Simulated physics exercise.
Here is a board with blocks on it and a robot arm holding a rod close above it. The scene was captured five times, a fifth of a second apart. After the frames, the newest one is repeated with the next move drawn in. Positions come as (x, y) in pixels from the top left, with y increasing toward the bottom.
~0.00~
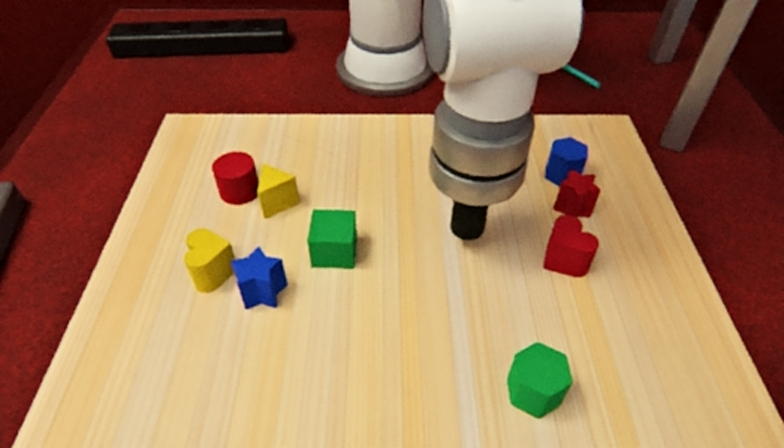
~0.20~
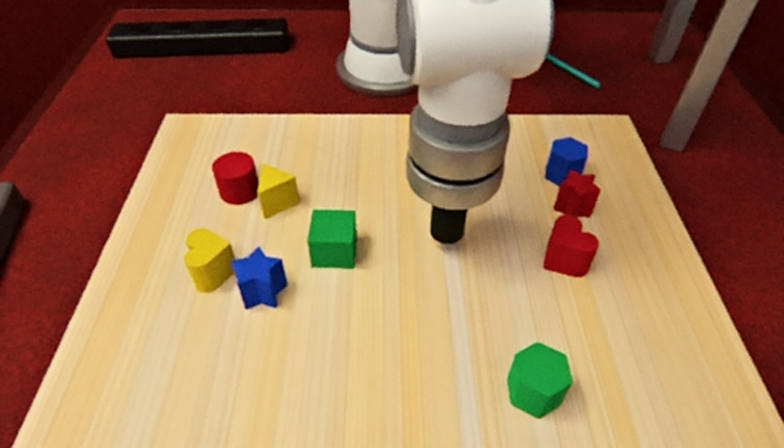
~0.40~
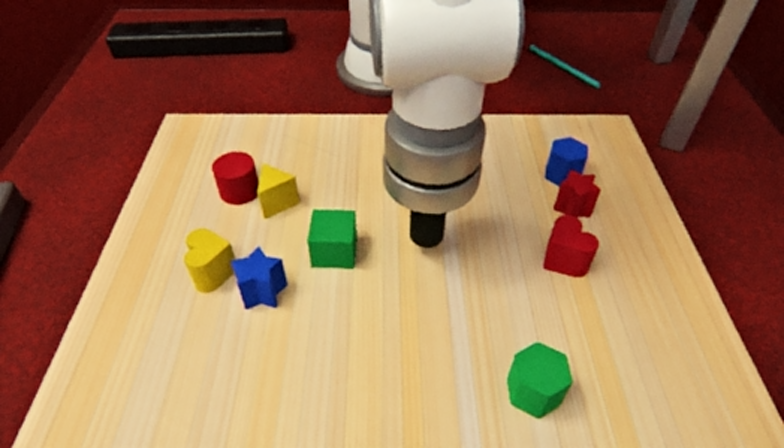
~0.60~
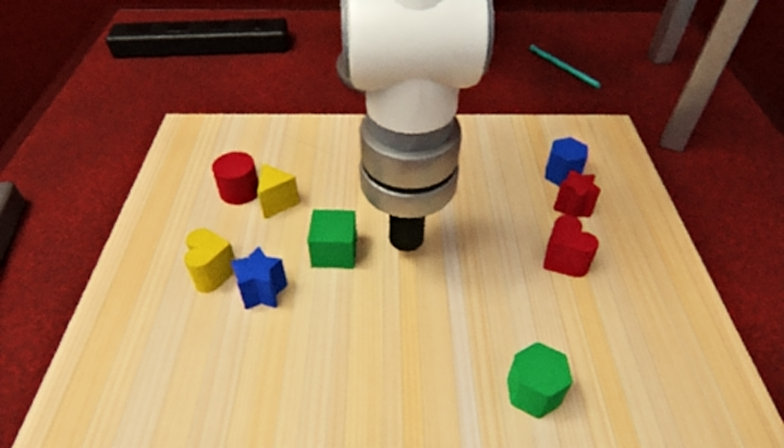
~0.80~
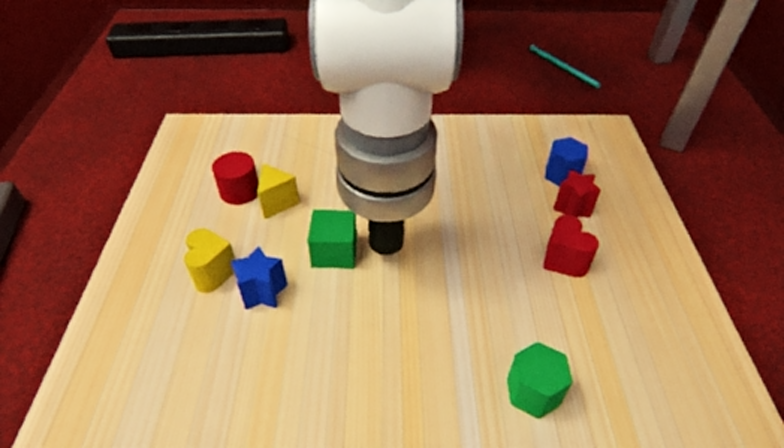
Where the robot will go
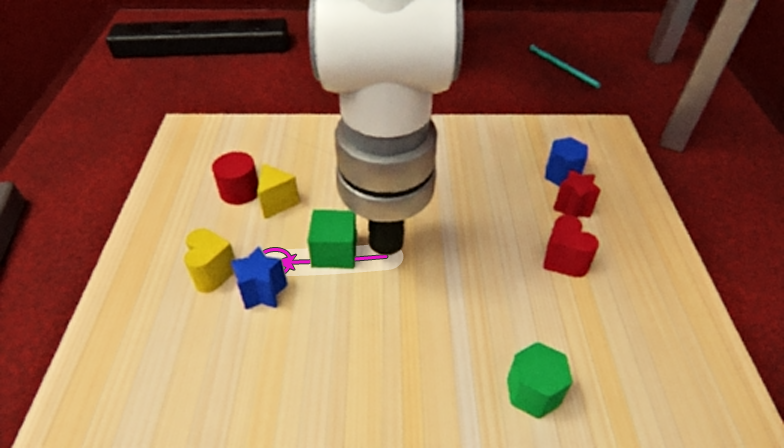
The clip opens on a wooden board scattered with red, yellow, blue and green blocks, with a robot arm holding a short black rod over the area right of the green square block. The arm then moves the rod steadily left until it is close beside that block, while all the blocks stay still.
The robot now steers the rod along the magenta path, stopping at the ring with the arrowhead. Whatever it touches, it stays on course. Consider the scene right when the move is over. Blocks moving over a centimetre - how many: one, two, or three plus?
There will be one block that moves more than 1 cm.
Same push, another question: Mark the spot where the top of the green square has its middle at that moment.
Its top middle: (249, 210).
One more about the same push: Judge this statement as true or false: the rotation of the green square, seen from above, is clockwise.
The statement is correct.
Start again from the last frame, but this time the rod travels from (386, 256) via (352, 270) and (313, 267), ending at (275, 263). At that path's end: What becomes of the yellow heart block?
It sits in its place.
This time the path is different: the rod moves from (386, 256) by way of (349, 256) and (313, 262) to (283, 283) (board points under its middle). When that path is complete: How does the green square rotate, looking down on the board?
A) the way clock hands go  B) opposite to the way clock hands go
The correct letter is A.
The drawn path runs in a line from (386, 256) to (273, 263).
On the path given first. One third of the way, rod (346, 246); green square (308, 222), turned 15° clockwise.
Two thirds of the way, rod (308, 248); green square (276, 217), turned 45° clockwise.
At the end, rod (270, 249); blue star block not moved; green square (249, 210), turned 70° clockwise.
